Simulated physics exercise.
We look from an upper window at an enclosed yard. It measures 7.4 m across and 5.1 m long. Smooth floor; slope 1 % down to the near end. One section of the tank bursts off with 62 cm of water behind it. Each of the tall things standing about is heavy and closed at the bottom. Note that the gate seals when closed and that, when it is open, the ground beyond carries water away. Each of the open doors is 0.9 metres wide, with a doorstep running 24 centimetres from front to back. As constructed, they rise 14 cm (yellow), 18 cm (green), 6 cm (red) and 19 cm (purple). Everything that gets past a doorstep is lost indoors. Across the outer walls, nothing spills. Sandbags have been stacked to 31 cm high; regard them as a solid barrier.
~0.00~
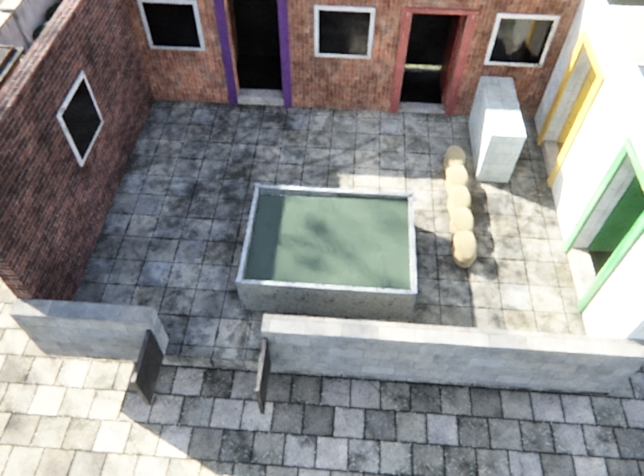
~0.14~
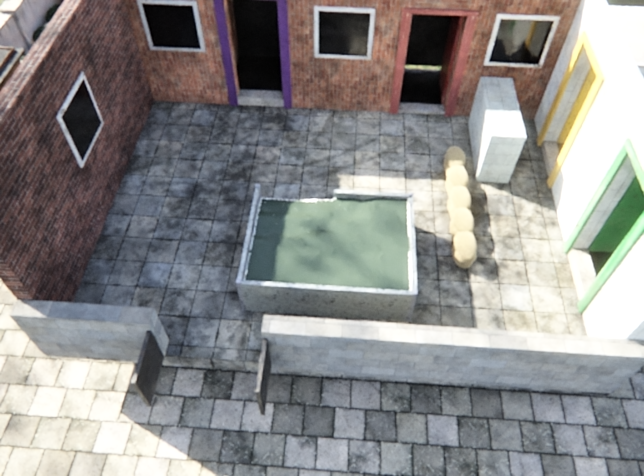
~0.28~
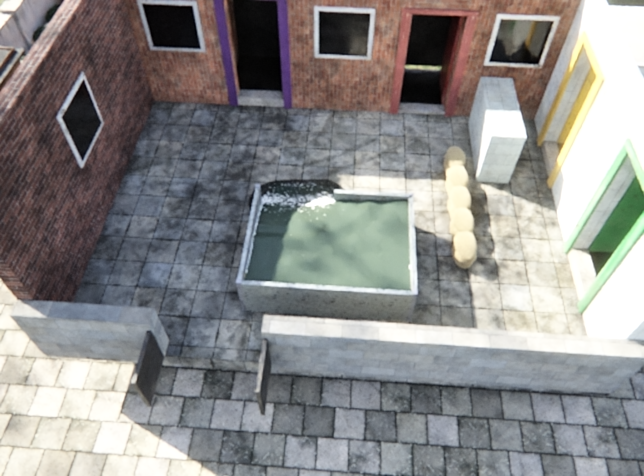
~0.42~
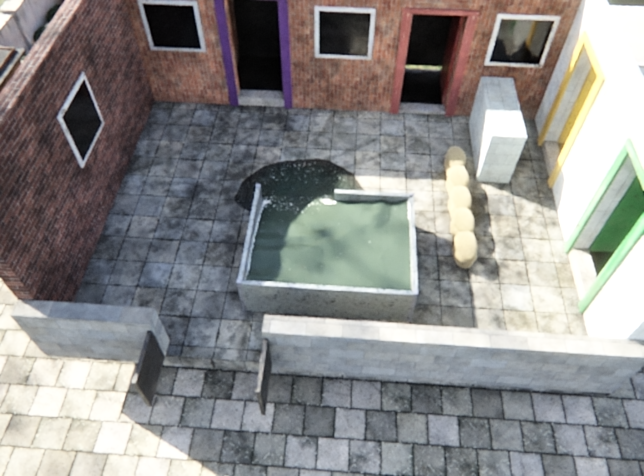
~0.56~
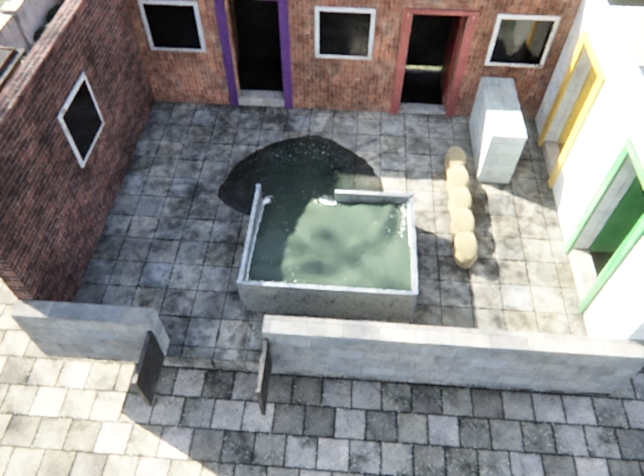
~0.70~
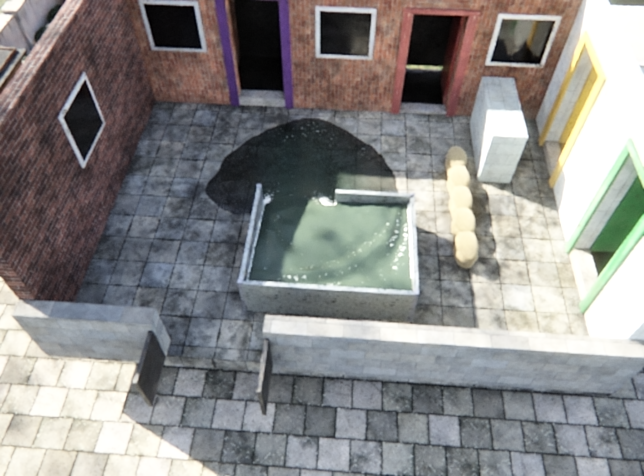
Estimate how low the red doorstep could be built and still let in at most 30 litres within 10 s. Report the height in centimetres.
I would say 7.5 cm or so.
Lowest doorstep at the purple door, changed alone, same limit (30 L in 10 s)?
For purple: Close to 19 cm.
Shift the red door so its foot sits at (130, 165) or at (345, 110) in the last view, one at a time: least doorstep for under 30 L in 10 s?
First place around 7.5 cm, second around 19 cm.
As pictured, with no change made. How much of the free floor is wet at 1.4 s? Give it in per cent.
Roughly 25 percent of the floor is wet.
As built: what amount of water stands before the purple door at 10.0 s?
It works out to about 5.5 centimetres deep.
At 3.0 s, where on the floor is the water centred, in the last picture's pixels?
Centre of the water: Approx. (302, 183) px.
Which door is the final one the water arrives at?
The green door.
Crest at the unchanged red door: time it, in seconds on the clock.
I'd guess close to 4.5 seconds.
After 1.4 s water covers 25 % of the floor, deepest (32 cm) near (287, 207); it has not reached the red door.
After 3.0 s water covers 40 % of the floor, deepest (30 cm) near (156, 102); 9 cm at the red door, 7 litres in over its 6 cm doorstep.
After 10.0 s water covers 95 % of the floor, deepest (12 cm) near (64, 332); 6 cm at the red door, 52 litres in over its 6 cm doorstep.
At the red door as built, the water arrived by 1.6 s and peaked near 11 cm at 4.6 s.
With a doorstep of 6.5 cm, 45 litres would have come in within the 10 s; with 8.5 cm, 20 litres. So under 30 litres takes about 7.5 cm.
